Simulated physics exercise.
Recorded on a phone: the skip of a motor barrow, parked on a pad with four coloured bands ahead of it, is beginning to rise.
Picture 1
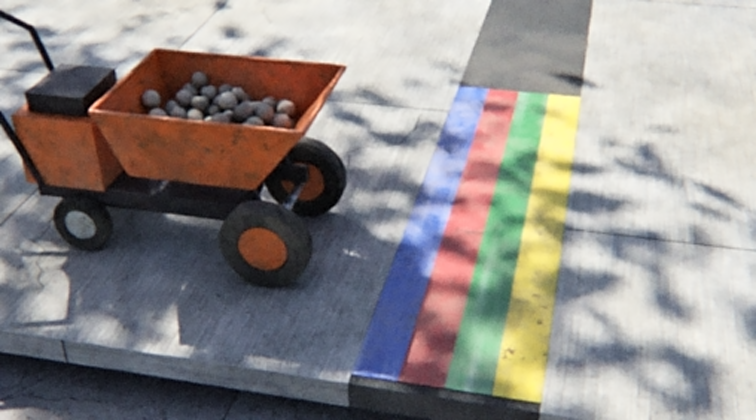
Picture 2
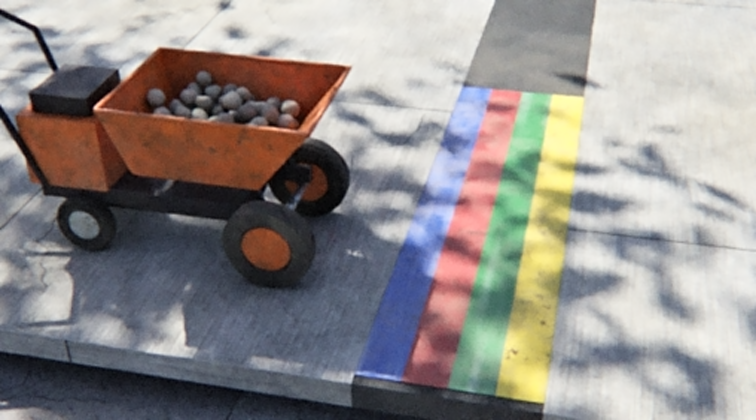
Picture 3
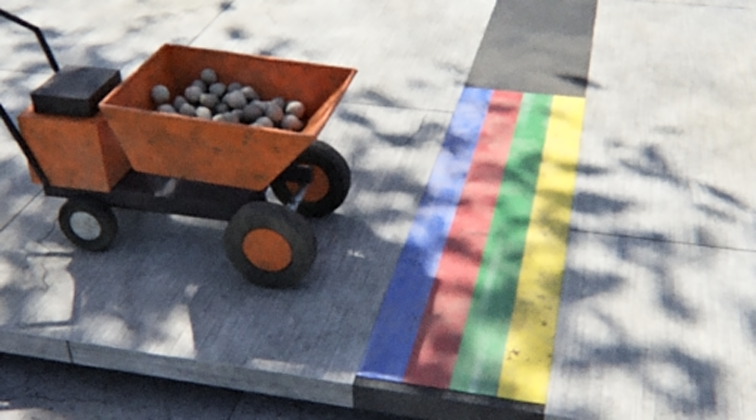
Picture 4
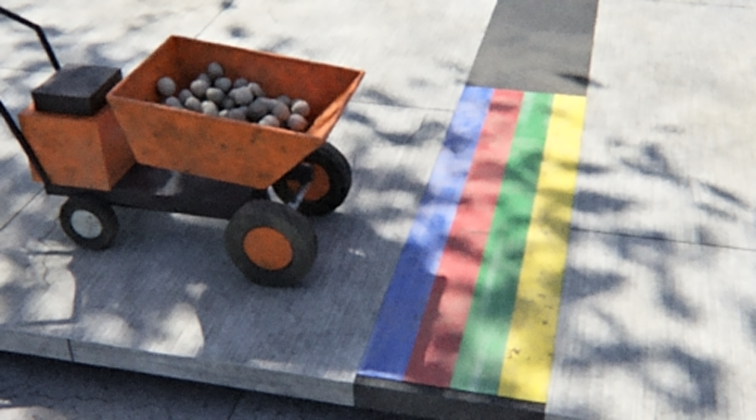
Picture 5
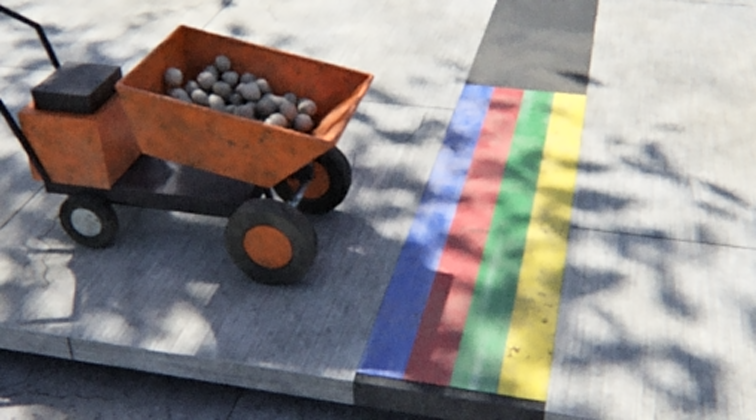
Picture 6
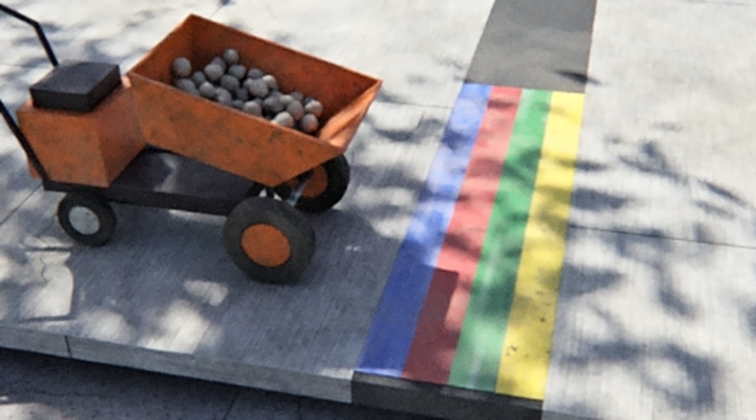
An orange motor barrow loaded with round grey stones stood on a pale pad beside blue, red, green and yellow strips, and its skip slowly tilted up toward the right, the stones still inside.
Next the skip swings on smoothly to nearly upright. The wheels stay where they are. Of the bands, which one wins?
The red band wins.
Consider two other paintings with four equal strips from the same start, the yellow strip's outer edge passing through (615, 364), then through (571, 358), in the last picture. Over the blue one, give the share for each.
20 per cent, then 10 per cent, roughly.
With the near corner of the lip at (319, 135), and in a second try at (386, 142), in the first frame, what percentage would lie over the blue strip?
The first stop gives 0 per cent; the second gives 0 per cent.
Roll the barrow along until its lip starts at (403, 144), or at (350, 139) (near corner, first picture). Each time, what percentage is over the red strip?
Estimates, in order: 0 % then 10 %.
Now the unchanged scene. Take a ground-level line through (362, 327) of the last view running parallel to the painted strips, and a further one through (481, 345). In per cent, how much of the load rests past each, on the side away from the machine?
70 and 20 in a hundred.
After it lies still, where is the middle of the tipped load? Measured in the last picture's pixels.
Last view, centre at rest - approx. (469, 260).
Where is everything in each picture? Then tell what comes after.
The first frame shows lip of the skip (303, 134), level; top of the load (229, 117), river pebbles; blue strip (390, 330); red strip (434, 336); green strip (479, 343); yellow strip (525, 349).
The second frame shows lip of the skip (308, 135), level; top of the load (234, 117).
The third frame shows lip of the skip (314, 138), tipped barely; top of the load (209, 102).
The fourth frame shows lip of the skip (323, 141), tipped a little; top of the load (215, 97).
The fifth frame shows lip of the skip (333, 145), tipped a little; top of the load (200, 98).
The sixth frame shows lip of the skip (343, 151), tipped clearly; top of the load (205, 90); blue strip (394, 327); red strip (437, 333); green strip (482, 340); yellow strip (528, 346).
Just after the last frame, skip tipped steeply; every one in the skip.
A moment on, skip tipped right over; almost all in the skip; just a few over the blue strip; about a tenth over the red strip.
Further on, skip tipped right over; roughly a third in the skip; about a tenth over the blue strip; roughly a third over the red strip; about a tenth over the green strip; just a few over the yellow strip; about a tenth off the paint.
When it is over, skip tipped right over; roughly a third in the skip; about a tenth over the blue strip; roughly a third over the red strip; roughly a quarter over the green strip; just a few over the yellow strip; about a tenth off the paint.
